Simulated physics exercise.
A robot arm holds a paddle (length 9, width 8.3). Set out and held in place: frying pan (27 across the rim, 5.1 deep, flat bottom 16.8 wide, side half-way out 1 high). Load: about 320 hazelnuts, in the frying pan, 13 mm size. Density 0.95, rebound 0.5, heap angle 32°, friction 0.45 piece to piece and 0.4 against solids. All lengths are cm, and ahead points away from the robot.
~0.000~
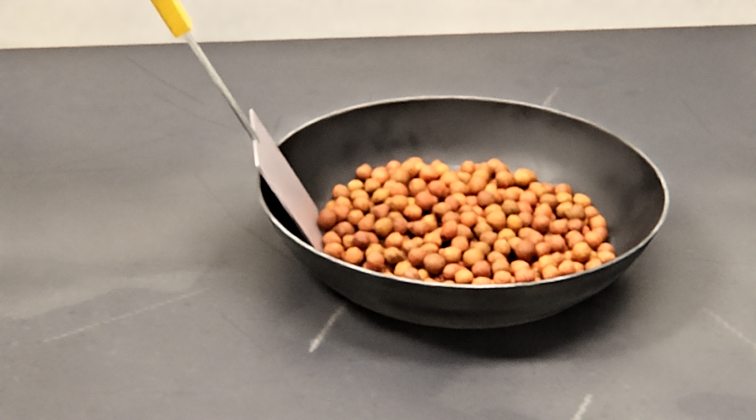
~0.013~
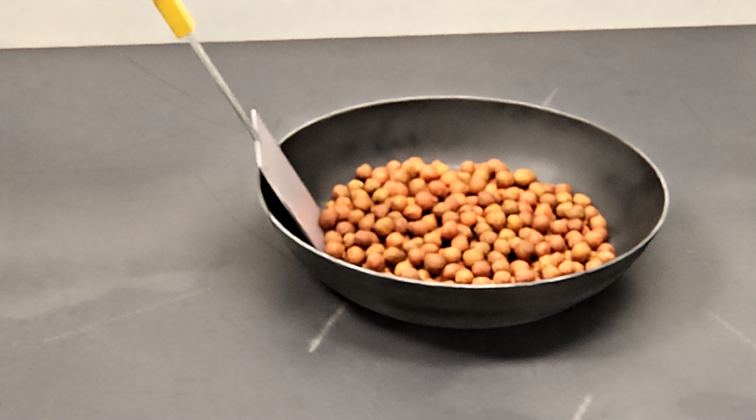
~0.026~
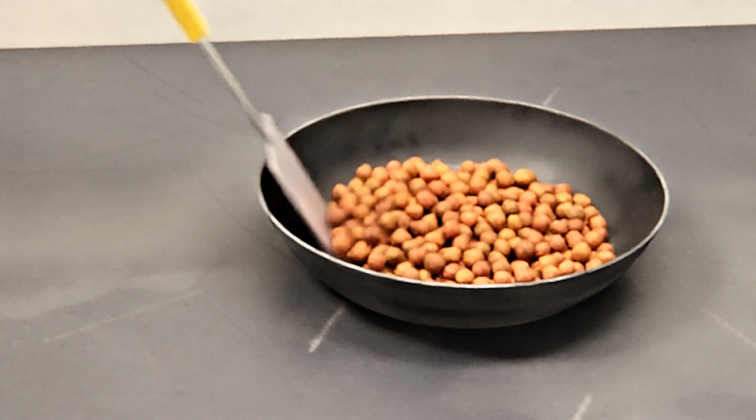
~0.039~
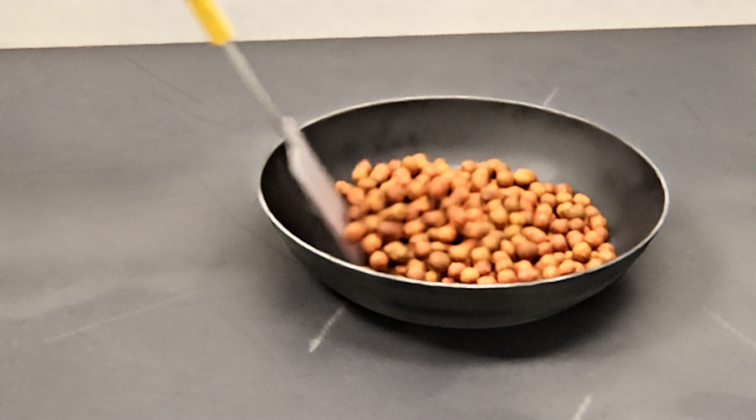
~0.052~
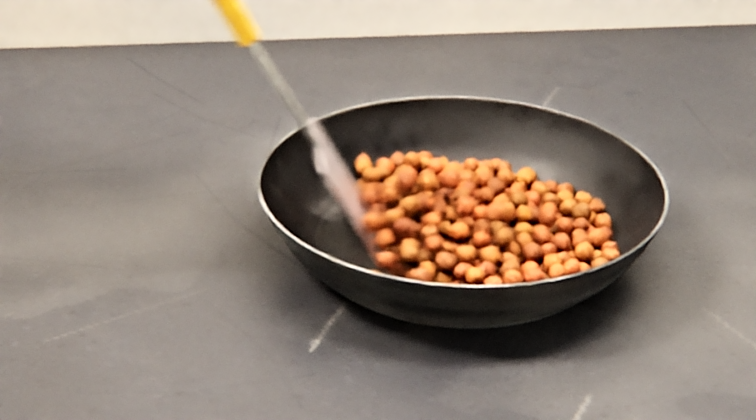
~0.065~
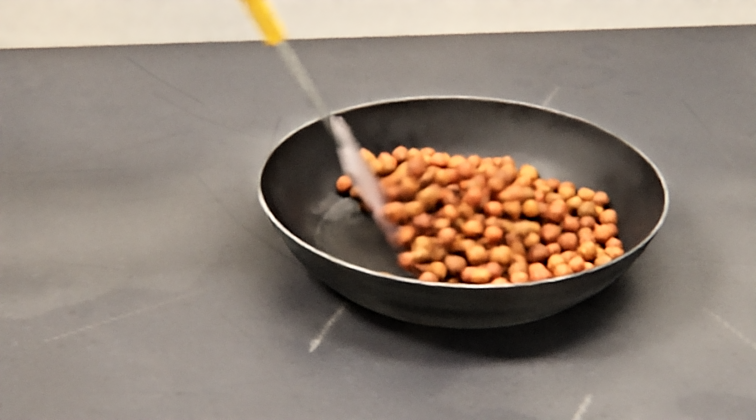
We see a yellow-handled paddle resting inside the left edge of a dark frying pan of hazelnuts, then sweeping to the right, pushing the nuts into a closer heap and baring part of the pan's bottom behind it.
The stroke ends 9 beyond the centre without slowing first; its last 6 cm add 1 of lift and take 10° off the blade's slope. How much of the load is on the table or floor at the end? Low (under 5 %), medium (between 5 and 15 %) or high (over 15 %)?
A high share, over 15 %, ends on the table or floor.
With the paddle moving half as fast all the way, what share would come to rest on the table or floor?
Then about 10 per cent.
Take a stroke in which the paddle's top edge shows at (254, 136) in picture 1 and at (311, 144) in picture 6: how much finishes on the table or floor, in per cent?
Some 10 per cent.
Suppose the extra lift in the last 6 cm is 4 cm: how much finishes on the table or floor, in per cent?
Some 25 per cent.
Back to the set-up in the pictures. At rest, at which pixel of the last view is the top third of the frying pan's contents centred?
At about (590, 193).
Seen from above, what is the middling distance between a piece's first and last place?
Roughly 5 cm.
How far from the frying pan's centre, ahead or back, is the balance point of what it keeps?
Roughly 4.5 cm ahead.
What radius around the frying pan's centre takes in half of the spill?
Some 28 cm.
After 0.10 s, sloping 61°, highest piece 8 above the table; 318 in the frying pan.
After 0.13 s, sloping 59°, highest piece 9 above the table; 318 in the frying pan.
After 0.34 s, sloping 51°, highest piece 26 above the table; 245 in the frying pan, 40 on the table or floor, 33 on the blade or in flight.
After 1.39 s, sloping 51°, highest piece 5 above the table; 245 in the frying pan, 73 on the table or floor.
At rest, 245 in the frying pan, 73 on the table or floor. That is 23 % on the table or floor.
